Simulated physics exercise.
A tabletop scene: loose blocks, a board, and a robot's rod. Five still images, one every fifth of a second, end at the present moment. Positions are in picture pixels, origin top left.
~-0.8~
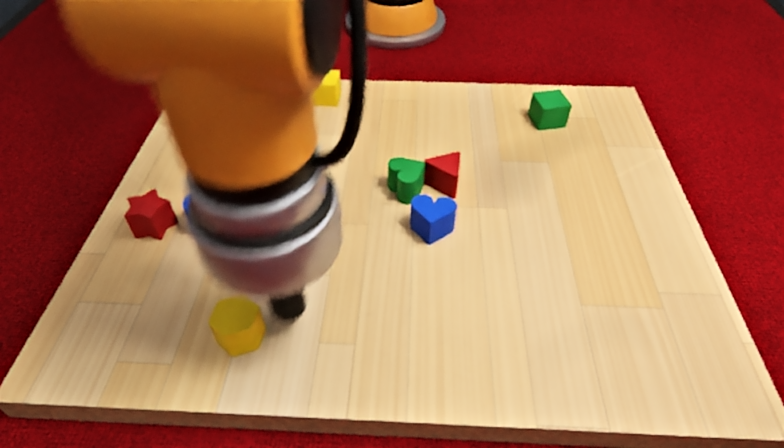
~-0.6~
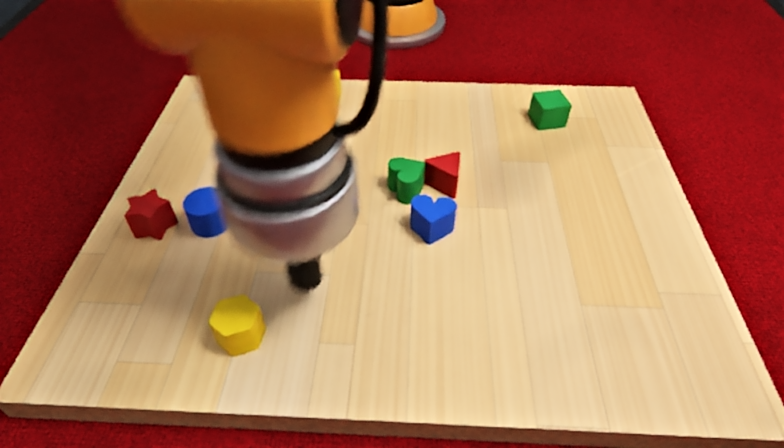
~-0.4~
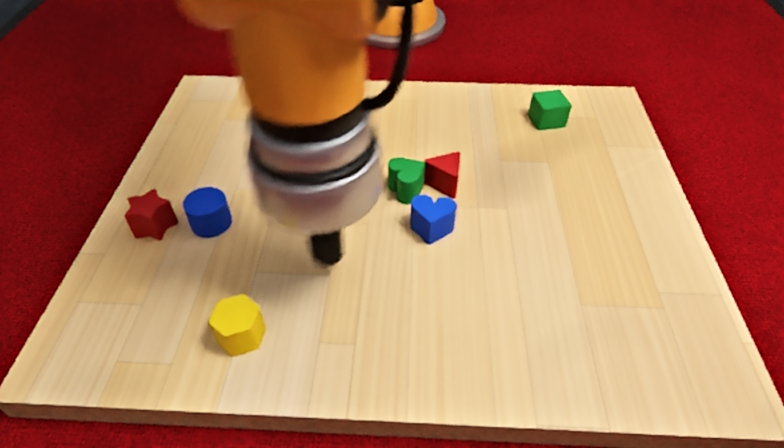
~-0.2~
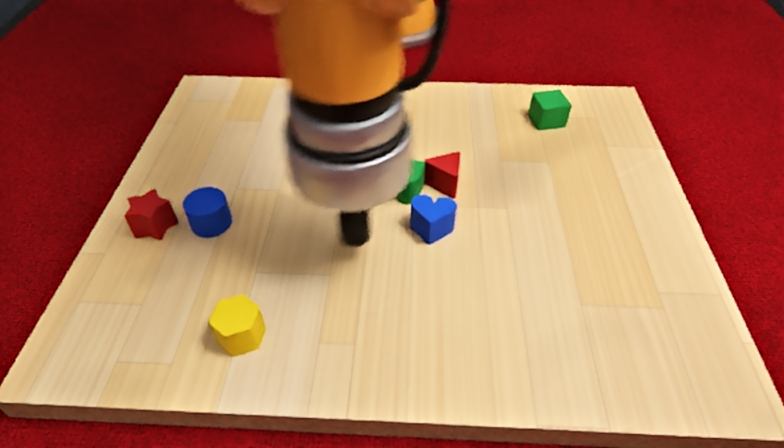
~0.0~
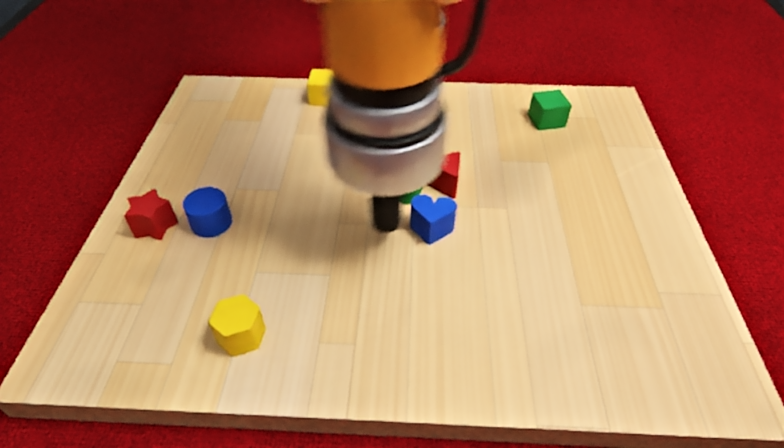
Robot arm with a dark rod moving right and away across a wooden board, nearing a blue heart block, the blocks staying still.
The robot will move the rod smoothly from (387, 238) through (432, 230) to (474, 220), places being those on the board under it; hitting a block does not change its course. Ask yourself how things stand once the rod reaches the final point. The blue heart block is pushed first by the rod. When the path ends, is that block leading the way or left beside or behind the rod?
Before the rod.
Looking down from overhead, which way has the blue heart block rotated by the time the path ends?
Clockwise from above.
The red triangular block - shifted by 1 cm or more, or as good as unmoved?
Well, the red triangular block holds its place.
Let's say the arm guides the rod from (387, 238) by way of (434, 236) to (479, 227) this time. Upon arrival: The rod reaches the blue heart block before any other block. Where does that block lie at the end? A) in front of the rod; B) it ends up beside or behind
Answer: A.
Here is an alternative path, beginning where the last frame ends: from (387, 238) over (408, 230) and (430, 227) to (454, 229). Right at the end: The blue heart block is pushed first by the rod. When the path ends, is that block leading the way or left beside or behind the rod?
In front, still.
On the path given first. Halfway along, rod at (434, 214); blue heart block at (465, 201).
At the end, rod at (476, 204); blue heart block at (508, 194), turned 25° clockwise; red triangular block unmoved.
